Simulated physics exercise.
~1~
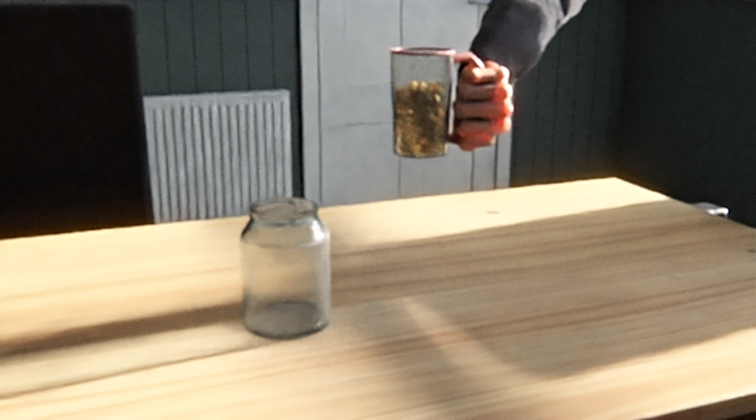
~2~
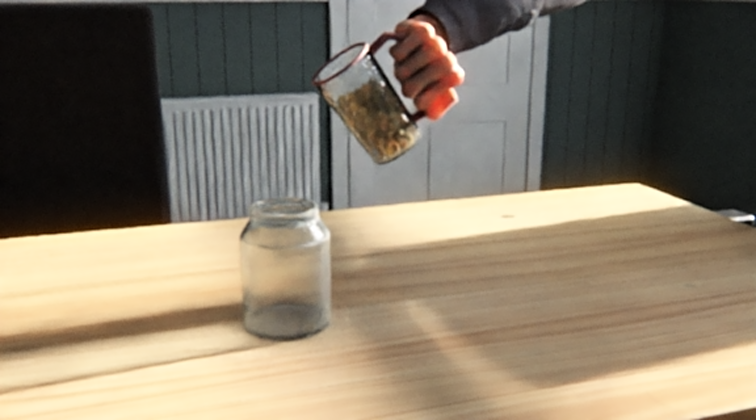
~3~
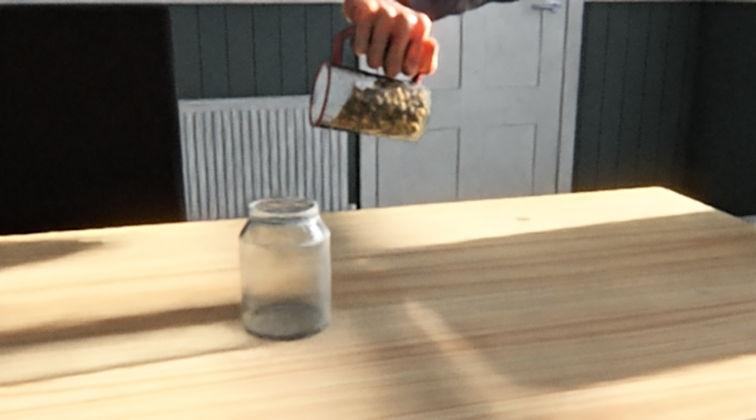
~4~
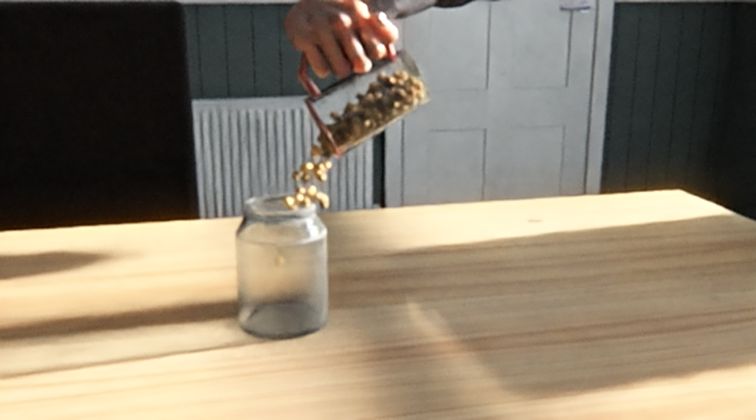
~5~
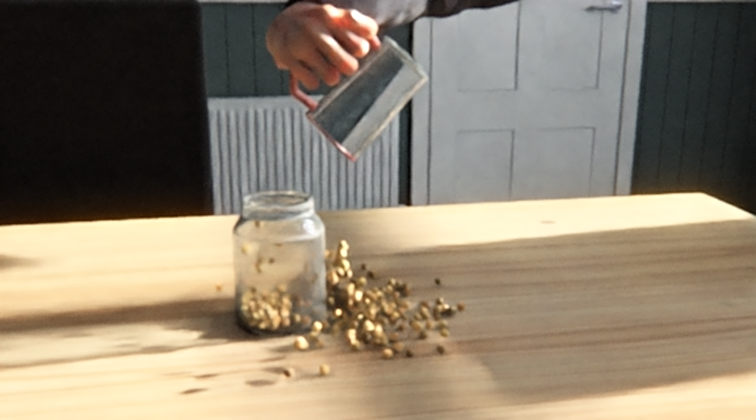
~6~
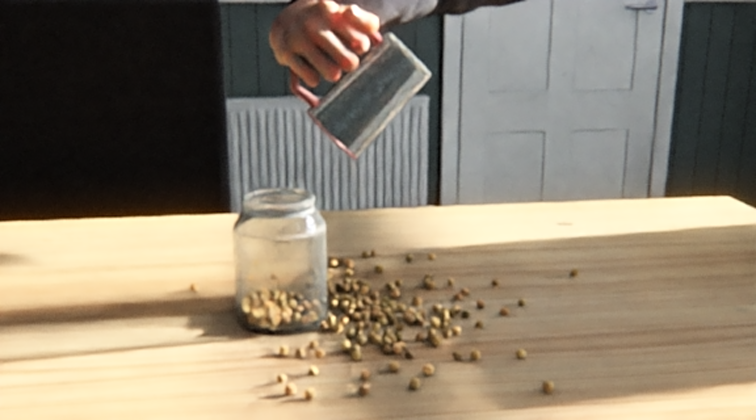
A hand tips chickpeas from a clear cup; some fill the jar, most scatter across the table.
